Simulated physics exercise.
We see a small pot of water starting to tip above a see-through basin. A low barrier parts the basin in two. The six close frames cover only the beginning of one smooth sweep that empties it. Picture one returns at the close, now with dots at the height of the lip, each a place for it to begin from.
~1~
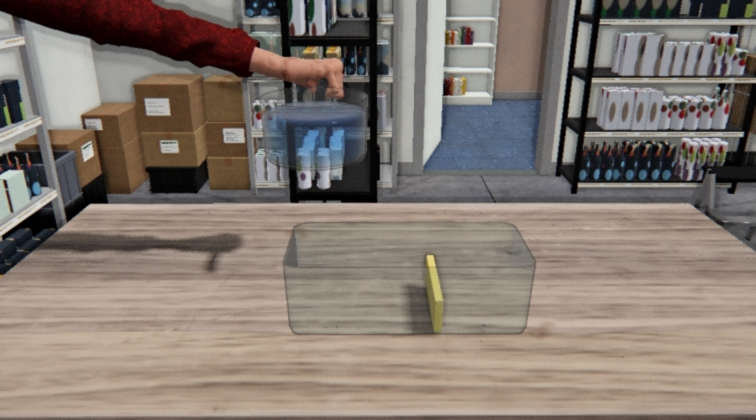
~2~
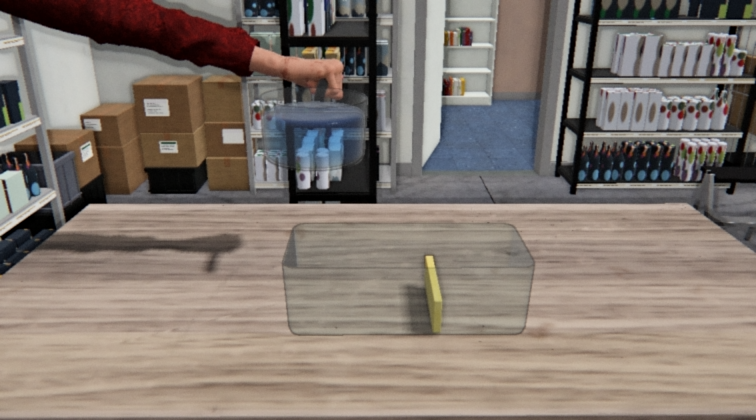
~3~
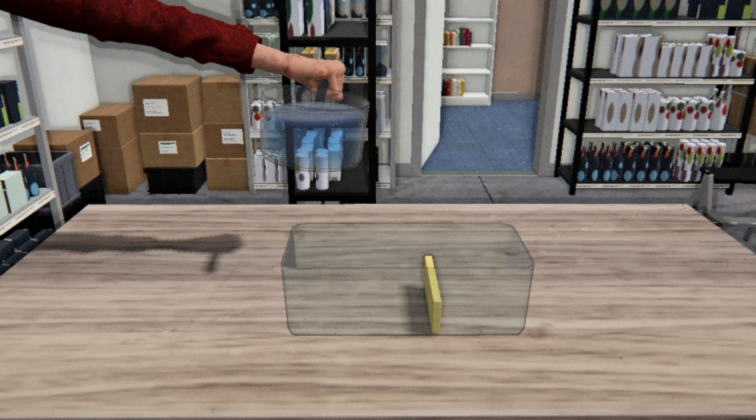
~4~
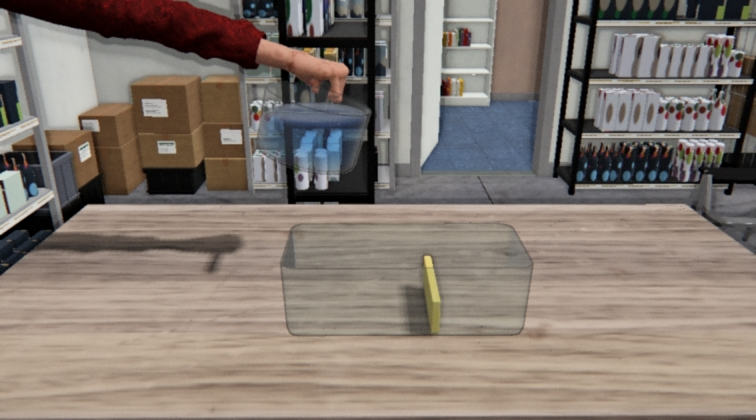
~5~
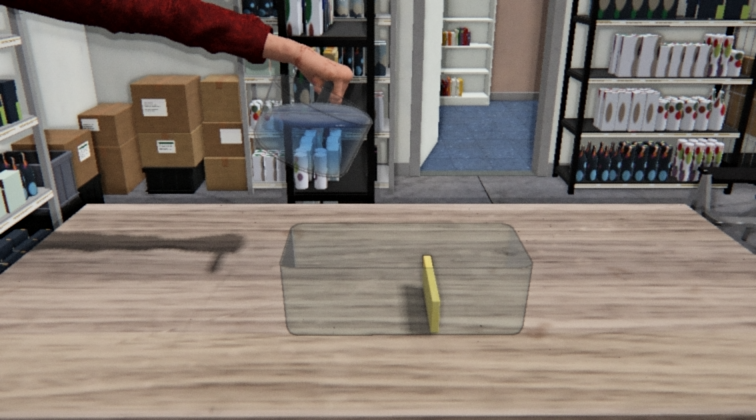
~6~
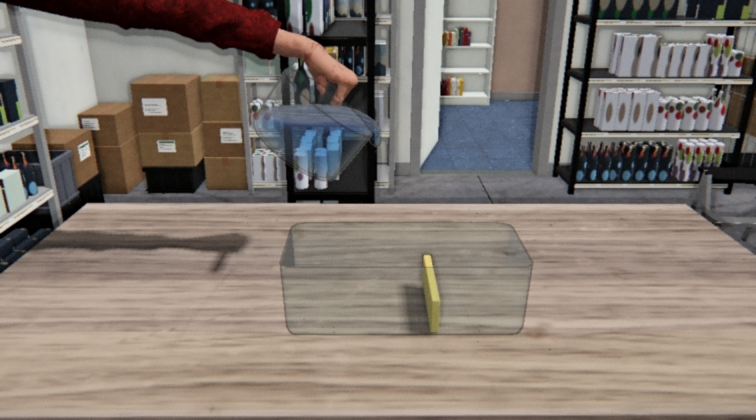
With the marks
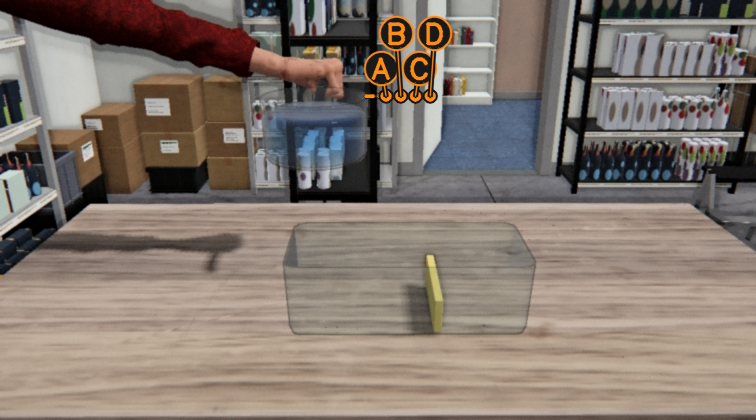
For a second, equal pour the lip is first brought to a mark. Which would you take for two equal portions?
I would pick dot A.
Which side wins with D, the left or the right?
The right side.
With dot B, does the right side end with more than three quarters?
No.
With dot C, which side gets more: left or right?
More ends on the right.
On the marked copy, A at (386, 96); B at (400, 96); C at (415, 96); D at (430, 96).
Choosing A, about 51 % ends left of the wall and 48 % right of it.
Choosing B, about 34 % ends left of the wall and 65 % right of it.
Choosing C, about 16 % ends left of the wall and 82 % right of it.
Choosing D, about 7 % ends left of the wall and 91 % right of it.
